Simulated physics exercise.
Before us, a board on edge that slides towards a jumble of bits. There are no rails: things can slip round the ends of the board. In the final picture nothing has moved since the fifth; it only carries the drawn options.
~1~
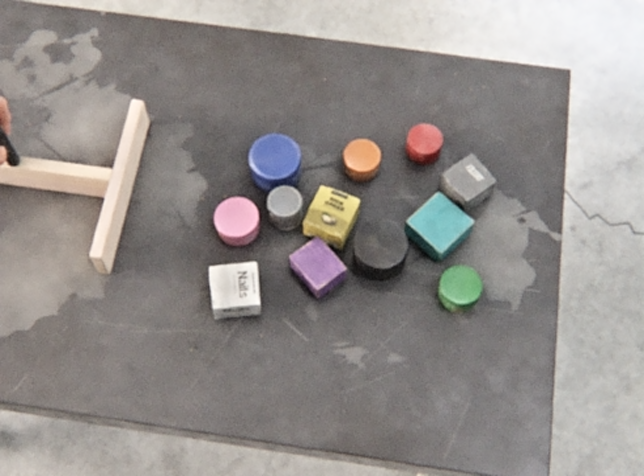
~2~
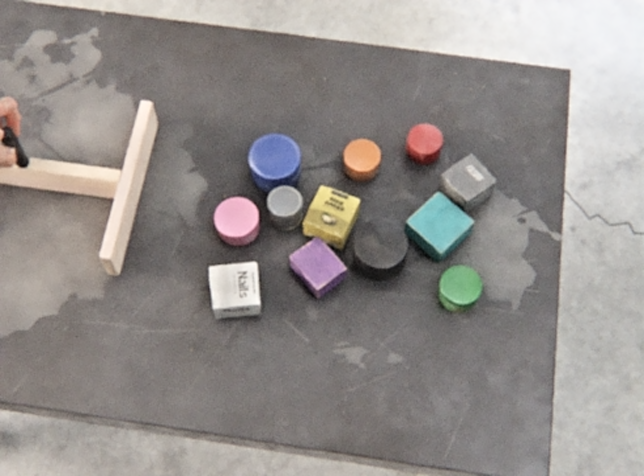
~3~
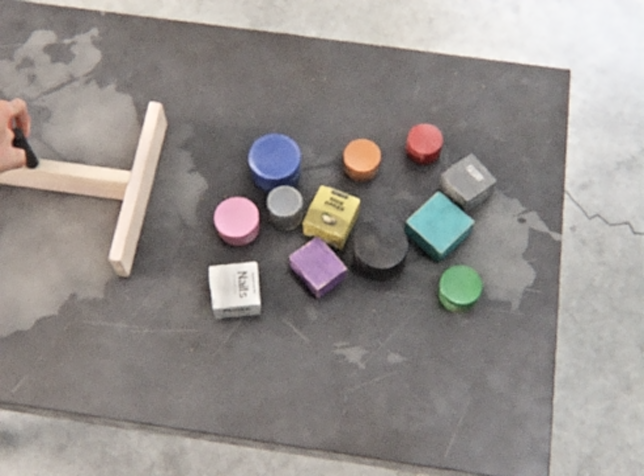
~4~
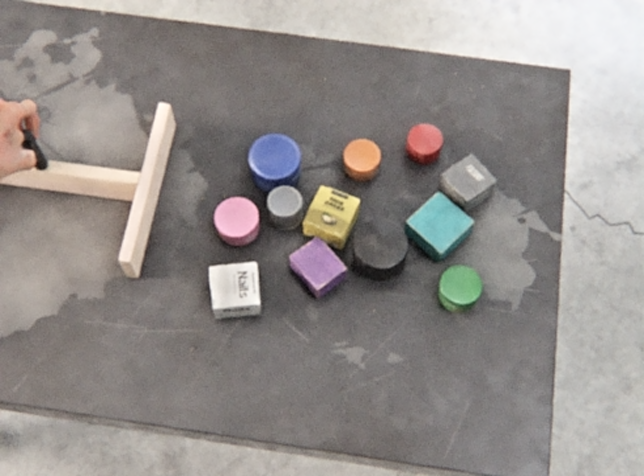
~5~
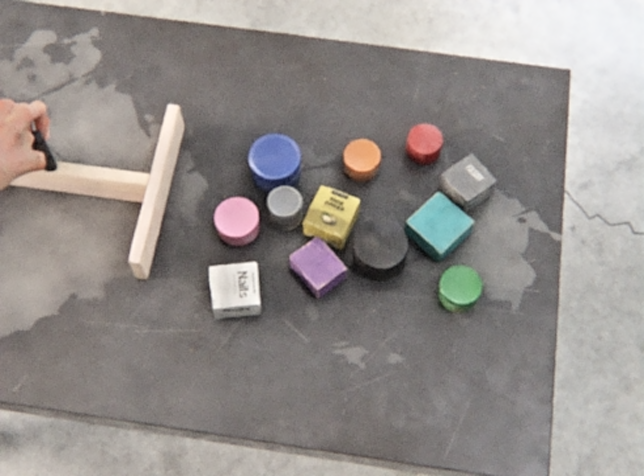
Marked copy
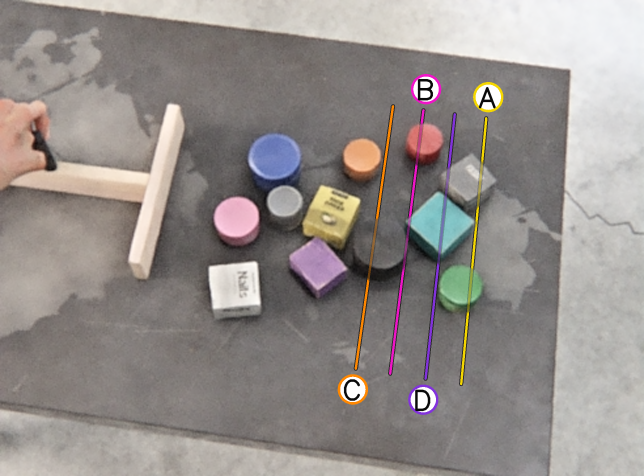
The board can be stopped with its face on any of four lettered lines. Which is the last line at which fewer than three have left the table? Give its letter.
It can go as far as A.
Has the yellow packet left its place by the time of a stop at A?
Yes.
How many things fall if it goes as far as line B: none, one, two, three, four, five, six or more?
In all, none.
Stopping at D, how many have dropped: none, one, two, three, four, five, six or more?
The count is none.
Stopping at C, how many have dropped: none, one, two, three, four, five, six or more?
By then, none.
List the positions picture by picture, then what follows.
Yellow packet (332, 217); red tin (424, 144); white box (235, 291), in the first picture.
Board (126, 177); blue tub (276, 164), in the second picture.
Board (136, 178); purple block (318, 267), in the third picture.
Board (145, 179); grey tin (285, 209), in the fourth picture.
Board (155, 181); grey box (467, 185); black tin (380, 250); turquoise block (439, 227), in the fifth picture.
On the marked copy, A at (475, 243); B at (408, 234); C at (376, 229); D at (441, 238).
With A. Early on, board (268, 196); white box (277, 307); purple block (322, 270).
Further on, board (385, 212); green tub (491, 311); turquoise block (491, 244).
At the end, board (475, 224); turquoise block over the edge; green tub over the edge; two fallen.
As for the rest, B is within the limit but short; C is within the limit but short; D is within the limit but short.
